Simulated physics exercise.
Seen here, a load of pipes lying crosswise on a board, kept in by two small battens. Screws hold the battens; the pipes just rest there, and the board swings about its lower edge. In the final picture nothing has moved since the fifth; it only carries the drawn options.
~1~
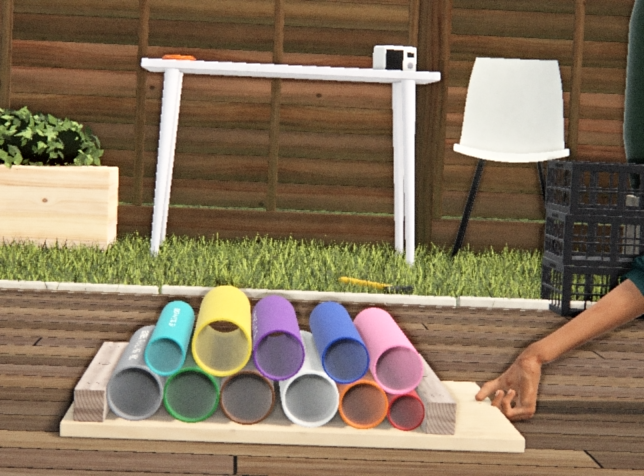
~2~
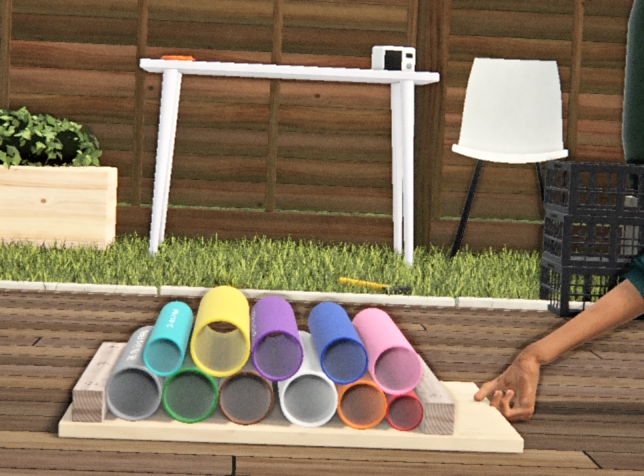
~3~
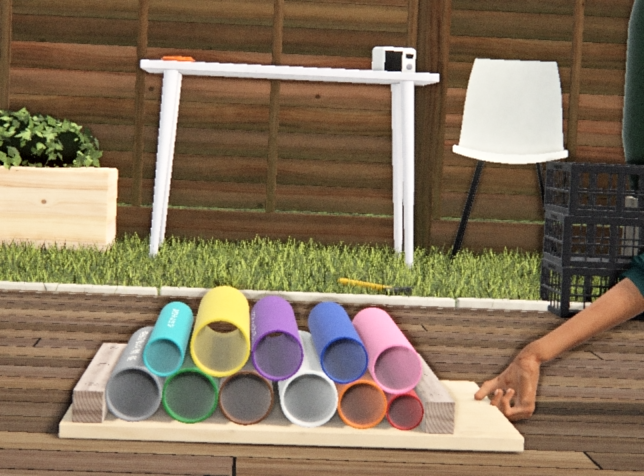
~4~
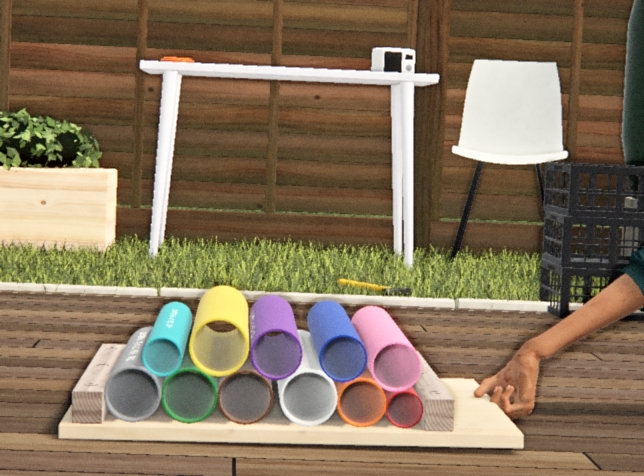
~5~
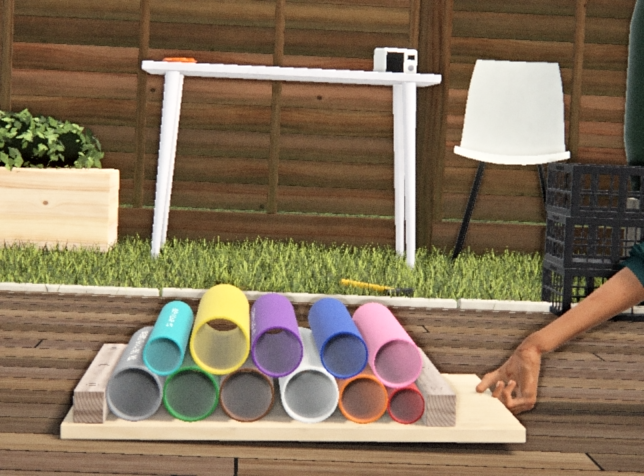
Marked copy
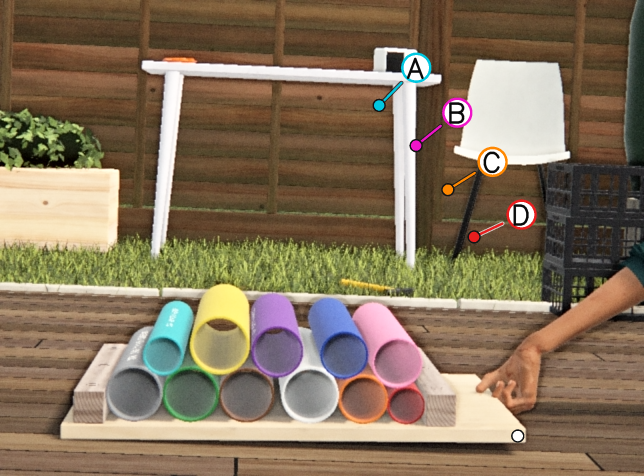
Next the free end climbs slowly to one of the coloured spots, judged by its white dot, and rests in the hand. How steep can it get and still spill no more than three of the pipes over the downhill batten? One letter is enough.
Raise it to C.
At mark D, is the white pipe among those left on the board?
The white pipe: Yes.
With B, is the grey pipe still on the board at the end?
Yes, with B.
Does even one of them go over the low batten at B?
At B: Yes.
On the marked copy, A at (379, 105); B at (416, 146); C at (448, 190); D at (474, 237); the white dot at (518, 436).
Following C. Soon after the start, board at 19°.
Later, board at 34°.
In the end, board at 34°, three over the low batten (turquoise, yellow, purple).
As for the rest, A five over the low batten; B five over the low batten; D two over the low batten (turquoise, yellow).
